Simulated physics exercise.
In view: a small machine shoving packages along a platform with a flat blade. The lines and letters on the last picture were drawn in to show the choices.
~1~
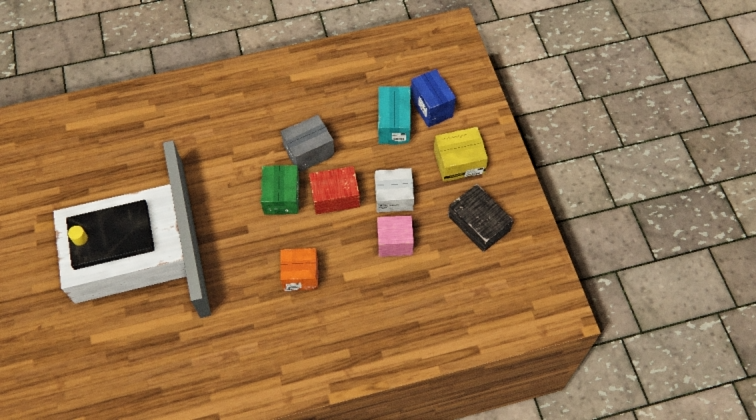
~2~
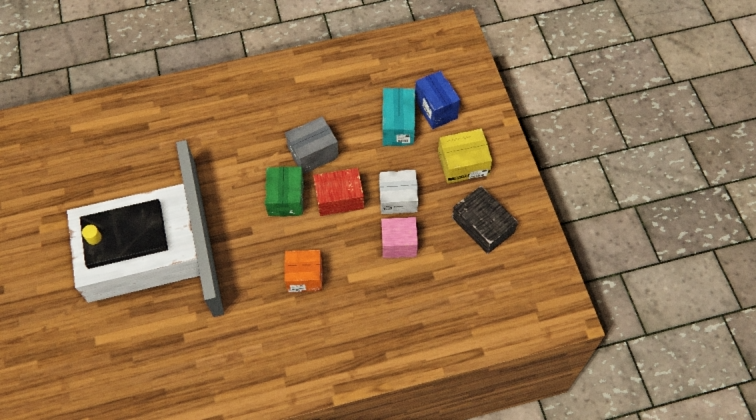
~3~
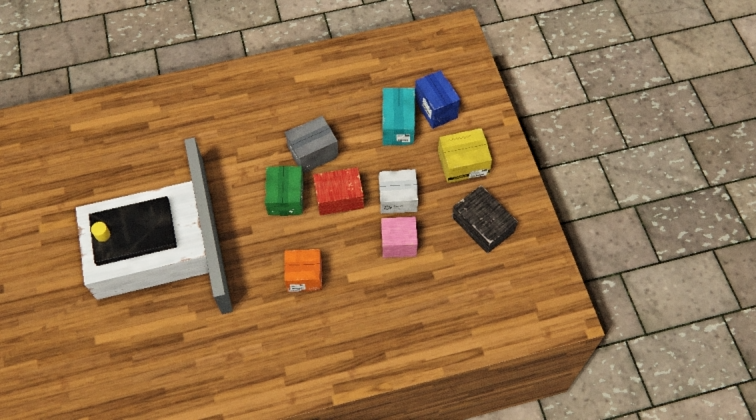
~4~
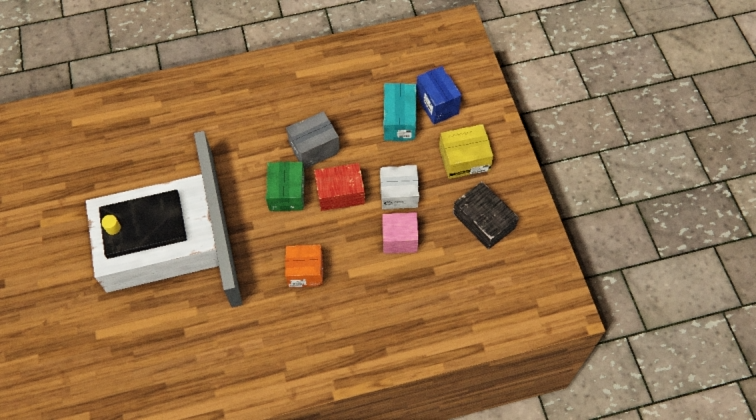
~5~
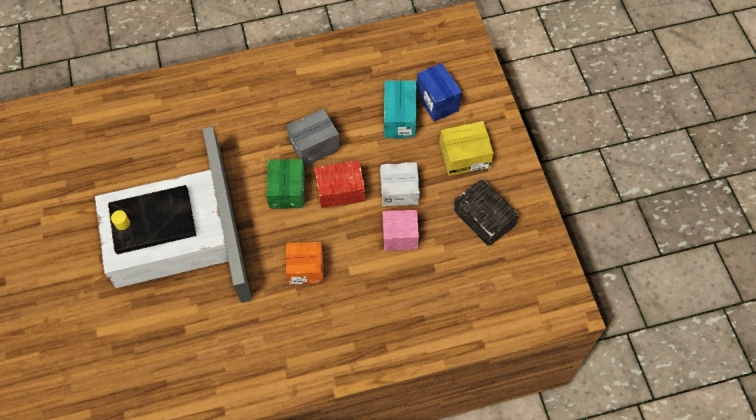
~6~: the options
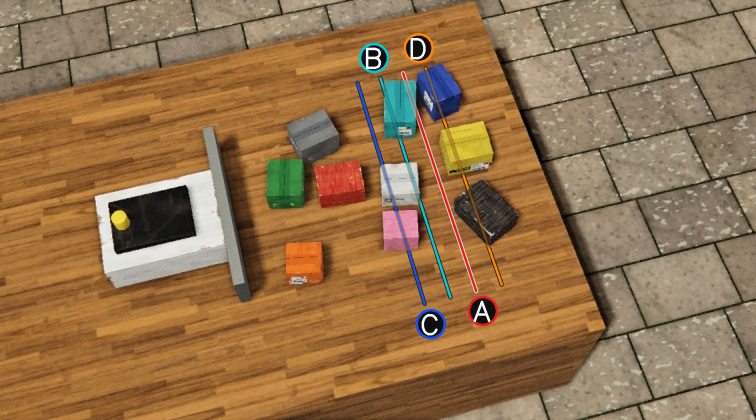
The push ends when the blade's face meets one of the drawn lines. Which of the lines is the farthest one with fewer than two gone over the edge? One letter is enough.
The farthest such stop is A.
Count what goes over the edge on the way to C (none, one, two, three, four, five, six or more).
By then, none.
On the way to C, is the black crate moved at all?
By then, yes.
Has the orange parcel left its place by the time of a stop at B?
By then, yes.
On the marked copy, A at (437, 175); B at (413, 180); C at (389, 186); D at (461, 169).
Taking A. A third of the way, robot (238, 198); orange parcel (342, 253); white box (408, 183).
Two thirds of the way, robot (315, 181); yellow parcel (497, 139); white box (480, 177).
When it is over, robot (373, 167); yellow parcel (527, 132); white box (533, 176); none fallen.
As for the rest, B is within the limit but short; C is within the limit but short; D drops three.
